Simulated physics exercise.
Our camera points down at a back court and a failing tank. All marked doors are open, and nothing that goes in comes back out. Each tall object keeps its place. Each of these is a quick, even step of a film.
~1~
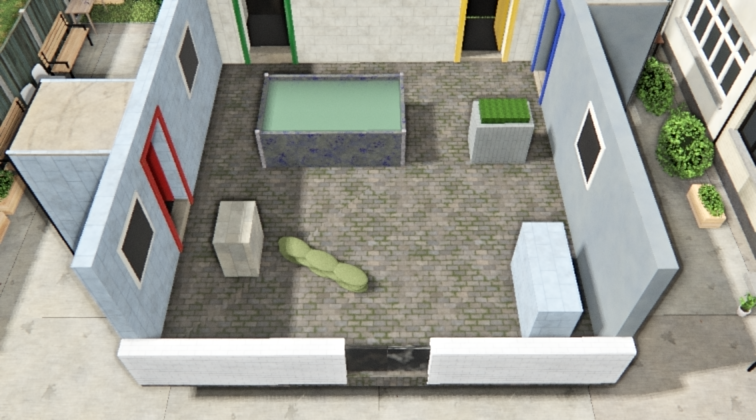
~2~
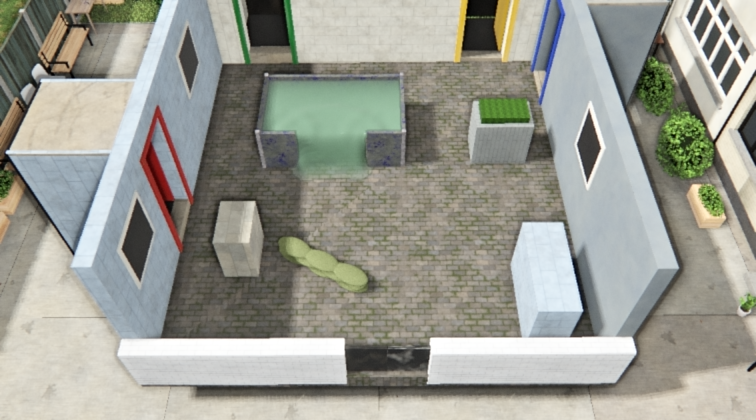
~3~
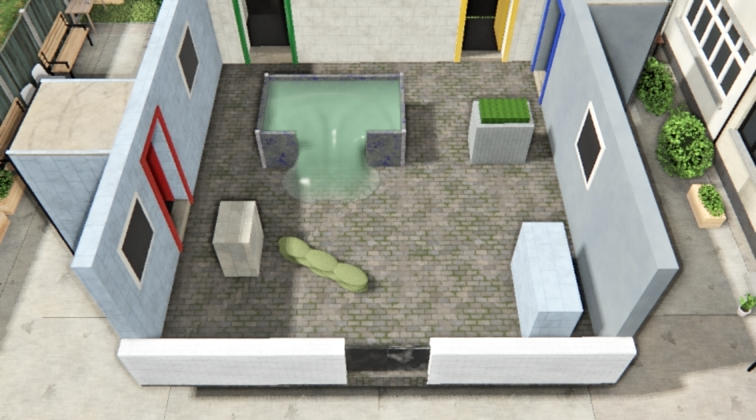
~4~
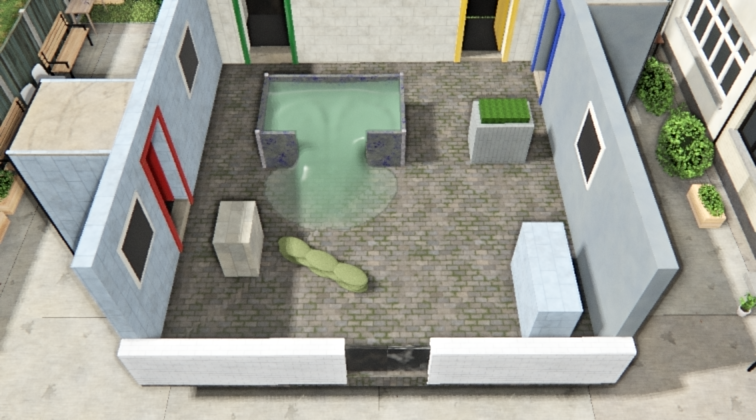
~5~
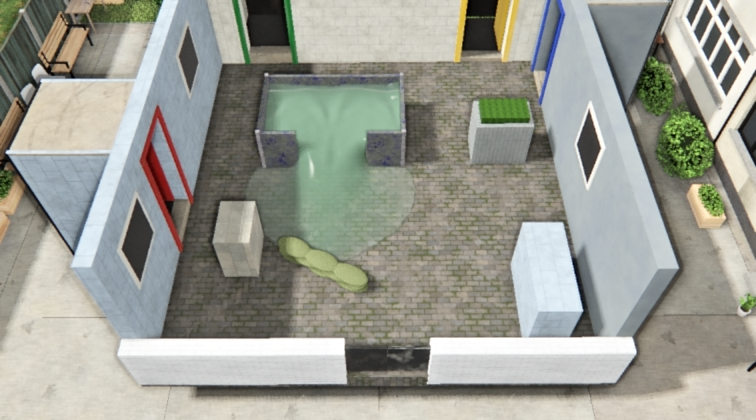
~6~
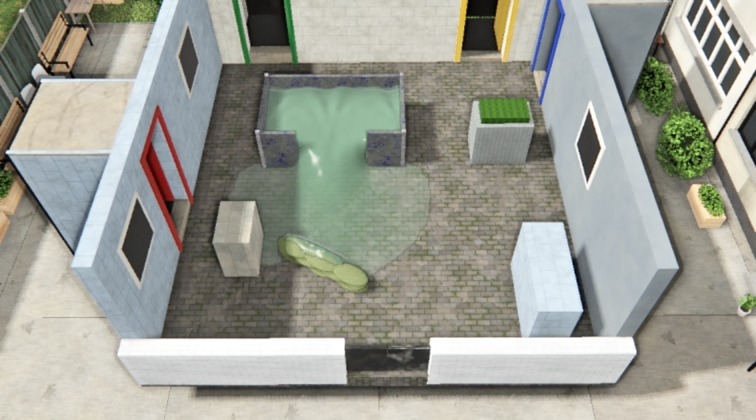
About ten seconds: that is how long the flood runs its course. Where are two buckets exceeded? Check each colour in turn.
Result: The red door does not exceed two buckets; the blue door does not exceed two buckets; the yellow door does not exceed two buckets; the green door does not exceed two buckets.
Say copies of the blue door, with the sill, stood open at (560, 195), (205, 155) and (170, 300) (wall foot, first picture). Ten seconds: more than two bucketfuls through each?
Taking them as listed, the first overshoots, the second undershoots and the third overshoots.
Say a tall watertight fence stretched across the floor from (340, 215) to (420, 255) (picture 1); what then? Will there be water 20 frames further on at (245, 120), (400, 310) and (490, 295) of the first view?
Taking the points in turn, they are inundated, inundated and inundated.
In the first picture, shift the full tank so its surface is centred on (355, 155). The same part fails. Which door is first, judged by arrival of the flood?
It would be the red one.
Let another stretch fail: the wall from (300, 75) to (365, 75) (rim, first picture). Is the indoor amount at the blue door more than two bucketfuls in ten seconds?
One by one: Blue door passes that mark.
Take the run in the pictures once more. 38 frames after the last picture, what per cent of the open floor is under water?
Near 80 in a hundred.
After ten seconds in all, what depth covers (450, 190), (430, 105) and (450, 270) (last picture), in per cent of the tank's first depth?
Readings in order: Around 8, 6 and 8 %.
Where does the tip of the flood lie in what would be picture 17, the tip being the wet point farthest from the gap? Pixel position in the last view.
The front tops out at about (593, 360).
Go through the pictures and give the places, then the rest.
The open tank at (333, 106) is whole and still, in the first frame.
Water pours out at (333, 155) and has run to (296, 173), in the second frame.
Water pours out at (333, 156) and has run to (291, 190), in the third frame.
The front is at (308, 225), out from the gap at (333, 157), in the fourth frame.
Water pours out at (333, 156) and has run to (338, 260), in the fifth frame.
Water pours out at (333, 156) and has run to (363, 275), in the sixth frame.
A moment on, water covers 35 % of the floor; the red door wet at the sill, nothing in, the blue door not reached, the yellow door not reached, the green door not reached.
Next, water covers 45 % of the floor; the red door under two buckets in, the blue door not reached, the yellow door not reached, the green door not reached.
Then, water covers 55 % of the floor; the red door under two buckets in, the blue door not reached, the yellow door not reached, the green door not reached.
Later, water covers 80 % of the floor; the red door under two buckets in, the blue door wet at the sill, nothing in, the yellow door wet at the sill, nothing in, the green door wet at the sill, nothing in.
In the end, water covers 95 % of the floor; the red door under two buckets in, the blue door under two buckets in, the yellow door under two buckets in, the green door wet at the sill, nothing in.
